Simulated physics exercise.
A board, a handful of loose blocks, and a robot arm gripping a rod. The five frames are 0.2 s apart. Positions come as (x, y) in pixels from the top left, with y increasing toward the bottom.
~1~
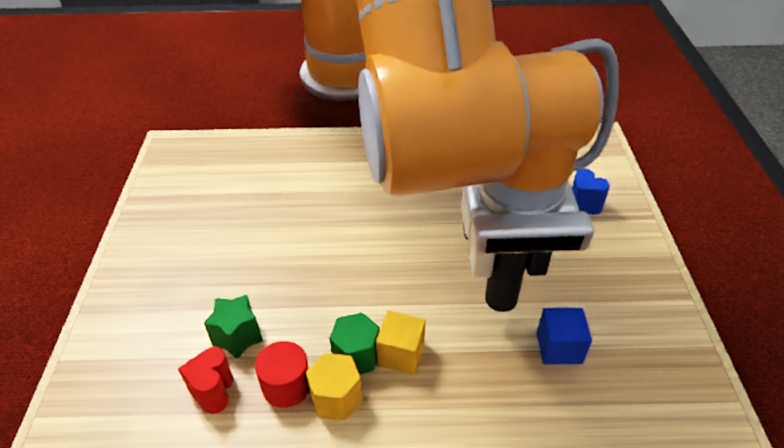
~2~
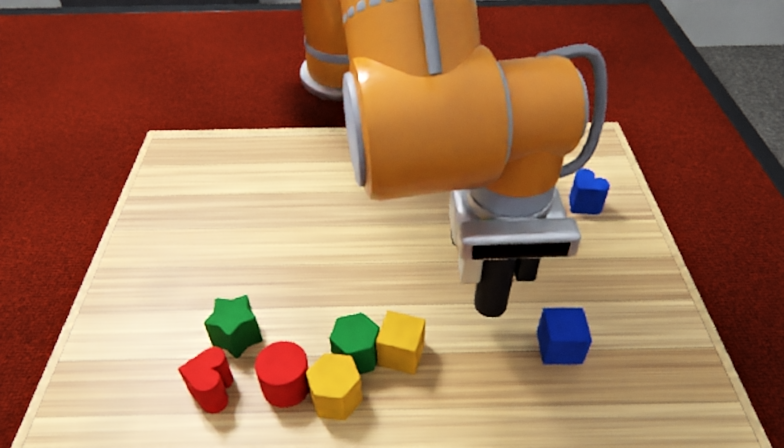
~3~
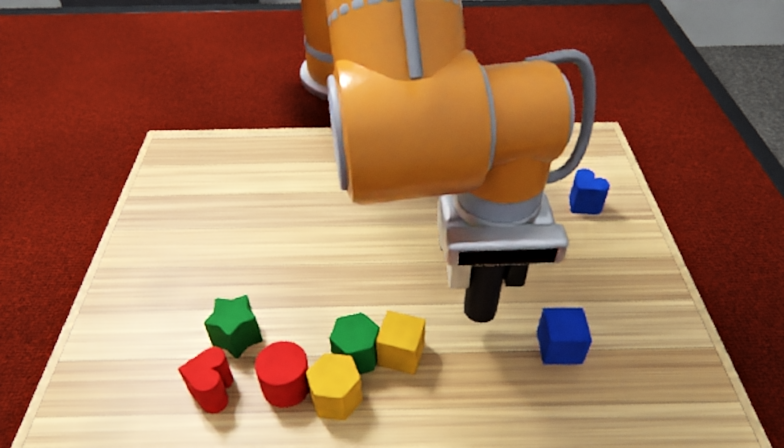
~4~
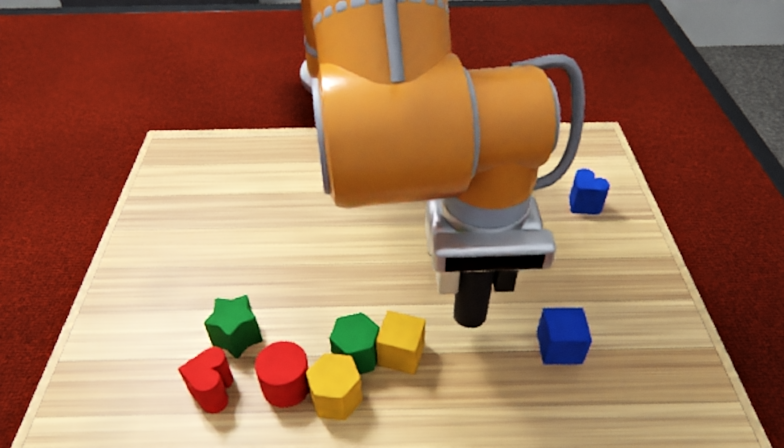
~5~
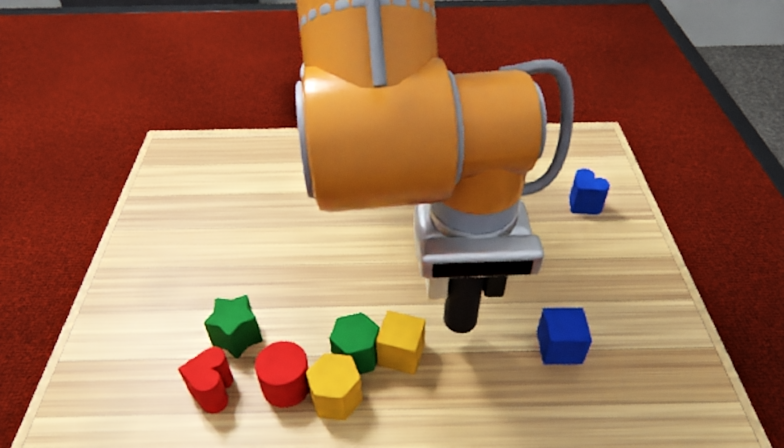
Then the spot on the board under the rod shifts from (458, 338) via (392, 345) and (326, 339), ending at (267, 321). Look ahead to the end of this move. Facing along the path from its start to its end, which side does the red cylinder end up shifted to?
The answer is left: Facing from the path's start to its end, that's where the red cylinder shifts.
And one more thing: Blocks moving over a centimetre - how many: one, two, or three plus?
The number will come to 3 or more.
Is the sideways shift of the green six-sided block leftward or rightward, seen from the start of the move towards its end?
The left.
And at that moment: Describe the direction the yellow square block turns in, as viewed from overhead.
Looking down on the board, it turns counter-clockwise.
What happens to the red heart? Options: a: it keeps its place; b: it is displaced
Correct choice: B.
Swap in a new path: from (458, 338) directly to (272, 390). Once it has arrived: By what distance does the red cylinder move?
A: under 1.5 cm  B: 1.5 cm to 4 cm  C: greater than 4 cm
I'll go with C - greater than 4 cm.
The first path, step by step. One third of the way, rod (391, 328); red cylinder (272, 365); green six-sided block (307, 332); yellow square block (350, 338).
Two thirds of the way, rod (323, 321); red heart (199, 370), turned 15° clockwise; green star-shaped block (217, 309); red cylinder (239, 382); green six-sided block (241, 337), turned 25° anticlockwise; yellow square block (285, 336), turned 25° anticlockwise.
At the end, rod (263, 303); red heart (172, 392), turned 35° anticlockwise; green star-shaped block (210, 308), turned 20° clockwise; red cylinder (239, 382); green six-sided block (199, 351), turned 20° anticlockwise; yellow square block (251, 328), turned 90° anticlockwise.
